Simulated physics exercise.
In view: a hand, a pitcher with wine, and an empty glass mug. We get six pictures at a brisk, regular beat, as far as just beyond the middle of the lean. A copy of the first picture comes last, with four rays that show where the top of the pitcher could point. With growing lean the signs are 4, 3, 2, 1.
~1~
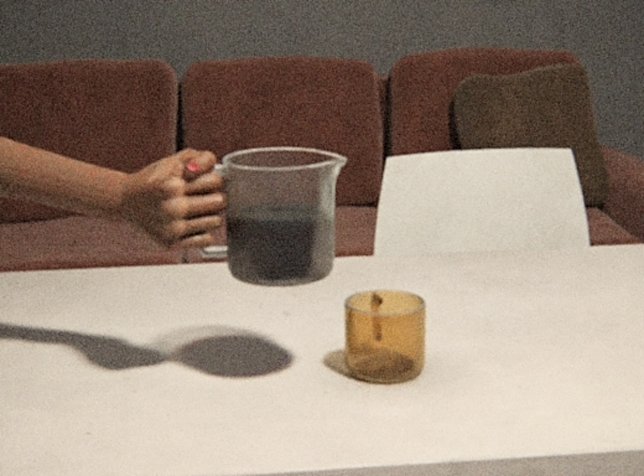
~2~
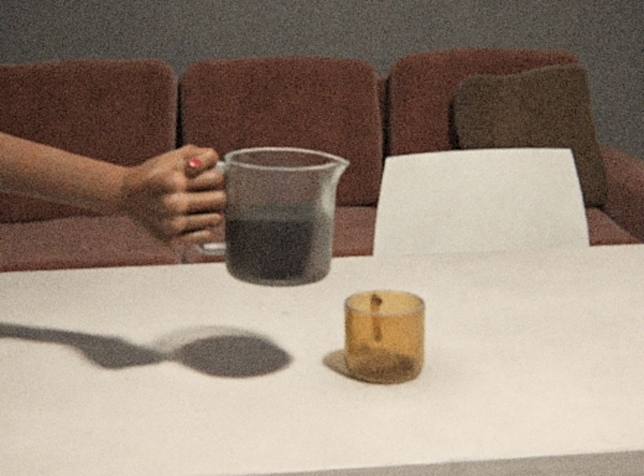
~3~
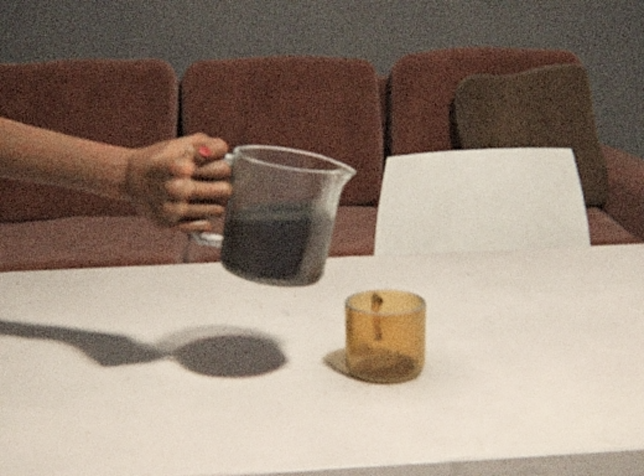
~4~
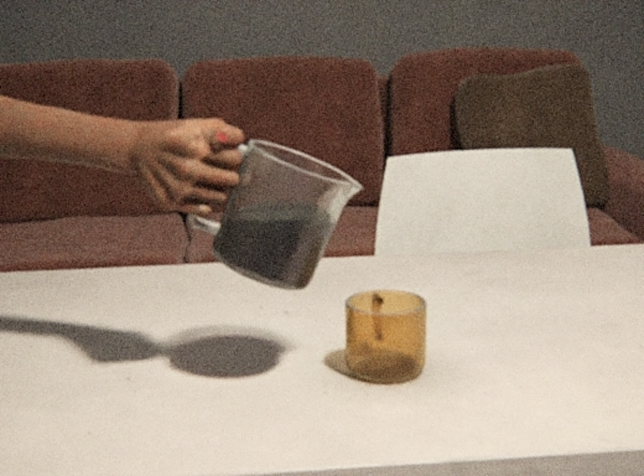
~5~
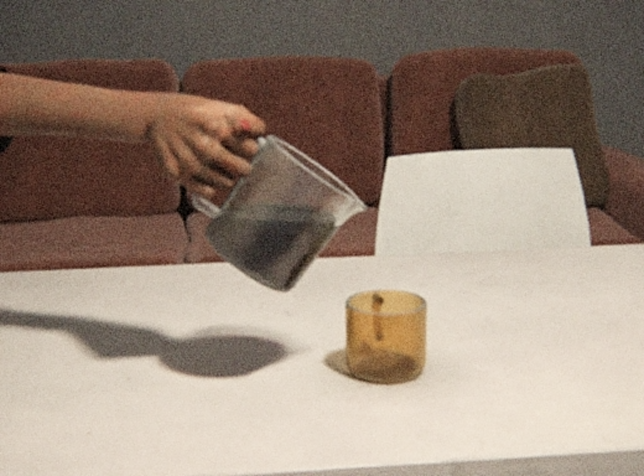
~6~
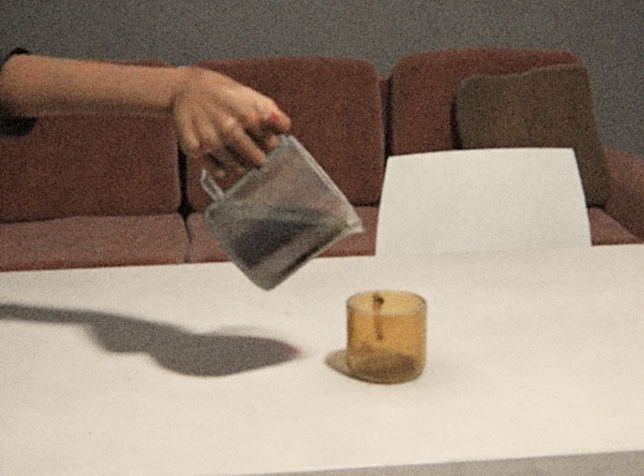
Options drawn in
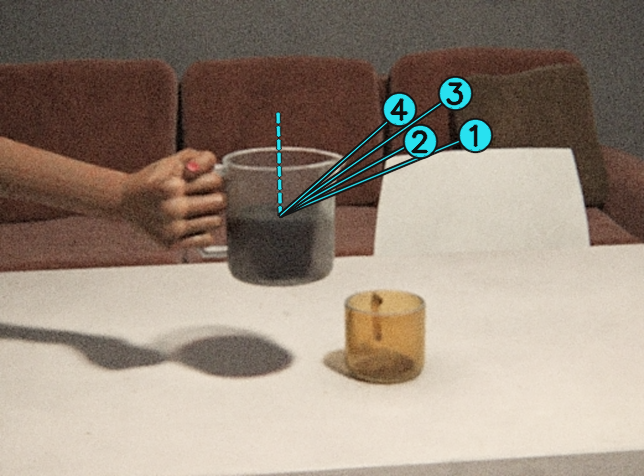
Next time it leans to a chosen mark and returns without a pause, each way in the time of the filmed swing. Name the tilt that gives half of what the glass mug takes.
1 beats the others.
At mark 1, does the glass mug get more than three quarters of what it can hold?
No, it does not.
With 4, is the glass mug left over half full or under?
Under half.
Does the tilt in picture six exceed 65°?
No.
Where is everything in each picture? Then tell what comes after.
In the first picture, upright, lip at (344, 159); rim of the glass mug round (385, 301); nothing has left yet.
In the second picture, tipped about 3°, lip at (346, 162); nothing has left yet.
In the third picture, tipped about 10°, lip at (353, 171); nothing has left yet.
In the fourth picture, tipped about 22°, lip at (361, 187); nothing has left yet.
In the fifth picture, tipped about 36°, lip at (365, 207); nothing has left yet.
In the sixth picture, tipped about 52°, lip at (364, 228); nothing has left yet.
In cyan, 1 at (459, 141); 2 at (404, 147); 3 at (440, 103); 4 at (387, 122).
If 1 is chosen, the glass mug ends with about 53 % of what it can hold; 3 % of the wine is spilt.
If 2 is chosen, the glass mug ends with about 36 % of what it can hold.
If 3 is chosen, the glass mug ends with about 20 % of what it can hold.
If 4 is chosen, the glass mug ends with about 8 % of what it can hold.
